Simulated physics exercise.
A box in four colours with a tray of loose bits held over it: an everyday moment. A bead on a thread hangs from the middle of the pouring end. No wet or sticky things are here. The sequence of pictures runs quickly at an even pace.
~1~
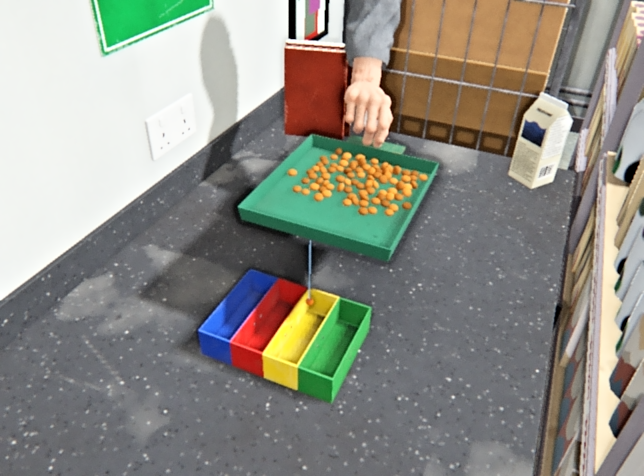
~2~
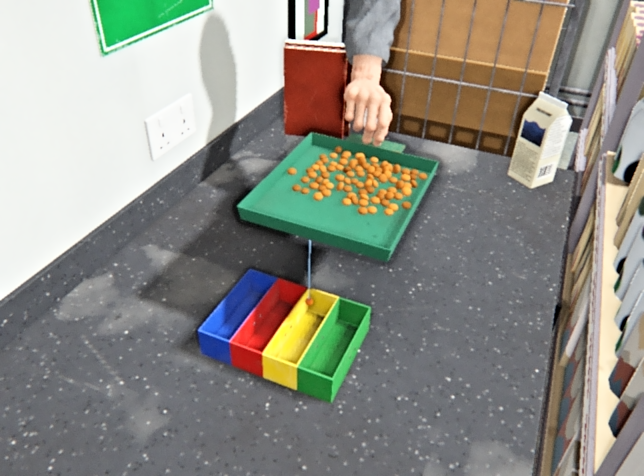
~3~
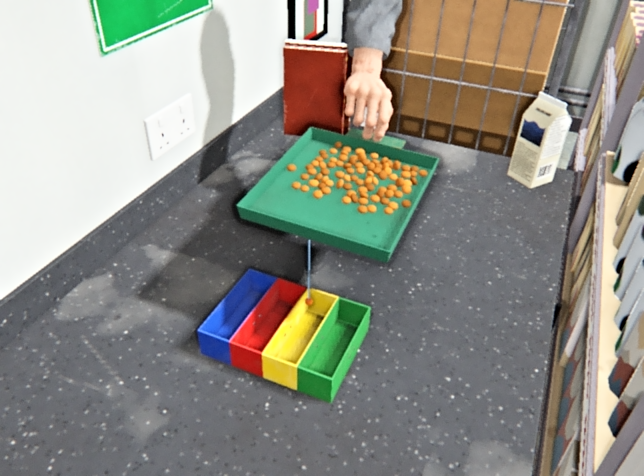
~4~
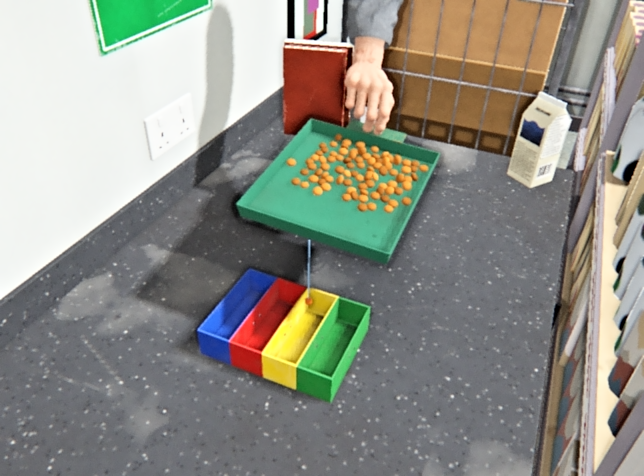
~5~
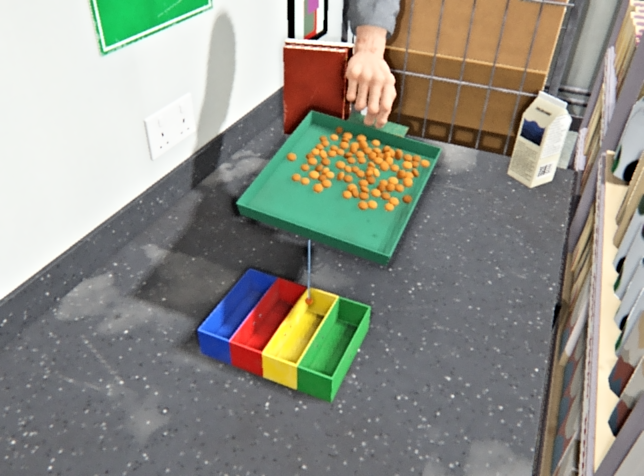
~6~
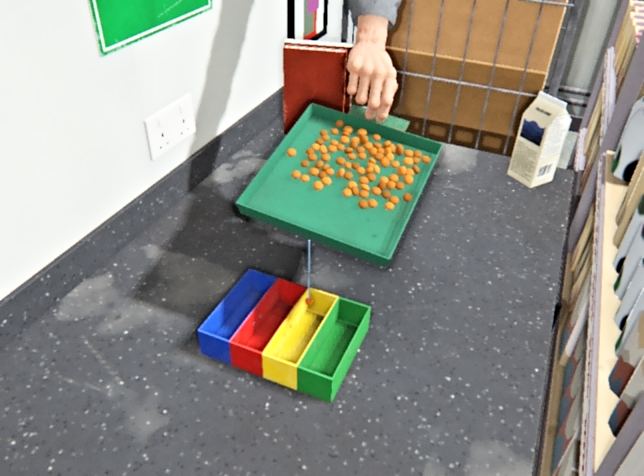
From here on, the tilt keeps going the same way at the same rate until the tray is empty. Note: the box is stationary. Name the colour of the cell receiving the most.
That is the green one.
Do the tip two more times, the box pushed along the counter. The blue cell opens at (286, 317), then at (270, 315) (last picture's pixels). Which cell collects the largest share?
Try 1 - yellow; try 2 - the green cell.
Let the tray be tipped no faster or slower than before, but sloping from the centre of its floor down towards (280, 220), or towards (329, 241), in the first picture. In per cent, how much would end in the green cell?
Near 0 % and 30 %.
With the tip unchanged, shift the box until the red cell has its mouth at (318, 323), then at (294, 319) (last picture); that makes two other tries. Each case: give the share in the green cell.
40 and 70 in a hundred.
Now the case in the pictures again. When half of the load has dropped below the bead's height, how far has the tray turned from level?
The tilt is near 95° by then.
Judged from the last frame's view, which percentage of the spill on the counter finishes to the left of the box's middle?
I reckon around 0 per cent.
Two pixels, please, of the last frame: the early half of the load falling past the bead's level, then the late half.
Around (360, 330), followed by around (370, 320).
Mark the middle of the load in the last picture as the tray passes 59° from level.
I'd put the middle close to (368, 245).
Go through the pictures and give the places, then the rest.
Corners of the pouring end at (241, 206) and (389, 248), level; middle of the load at (370, 183), bits of cat kibble; bead on its thread at (309, 302); blue cell at (216, 345); red cell at (247, 357); yellow cell at (280, 370); green cell at (315, 382), in the first frame.
Corners of the pouring end at (241, 206) and (389, 248), level; middle of the load at (370, 178), in the second frame.
Corners of the pouring end at (240, 205) and (388, 250), tipped barely, lowest at the right corner; middle of the load at (370, 175), in the third frame.
Corners of the pouring end at (240, 203) and (388, 252), tipped a little, lowest at the right corner; middle of the load at (370, 175), in the fourth frame.
Corners of the pouring end at (240, 202) and (388, 254), tipped a little, lowest at the right corner; middle of the load at (371, 170), in the fifth frame.
Corners of the pouring end at (239, 202) and (388, 256), tipped a little, lowest at the right corner; middle of the load at (371, 167); blue cell at (215, 345); red cell at (247, 357); yellow cell at (280, 369); green cell at (315, 382), in the sixth frame.
Soon, tray tipped steeply; nearly all on the tray; a small part falling or outside the box.
A while on, tray tipped right over; about a third on the tray; about a quarter in the green cell; about half falling or outside the box.
Towards the end, tray tipped past a quarter turn; about a third in the green cell; about two thirds falling or outside the box.
Finally, tray tipped past a quarter turn; about a third in the green cell; none in the yellow cell; none in the red cell; none in the blue cell; about two thirds outside the box.
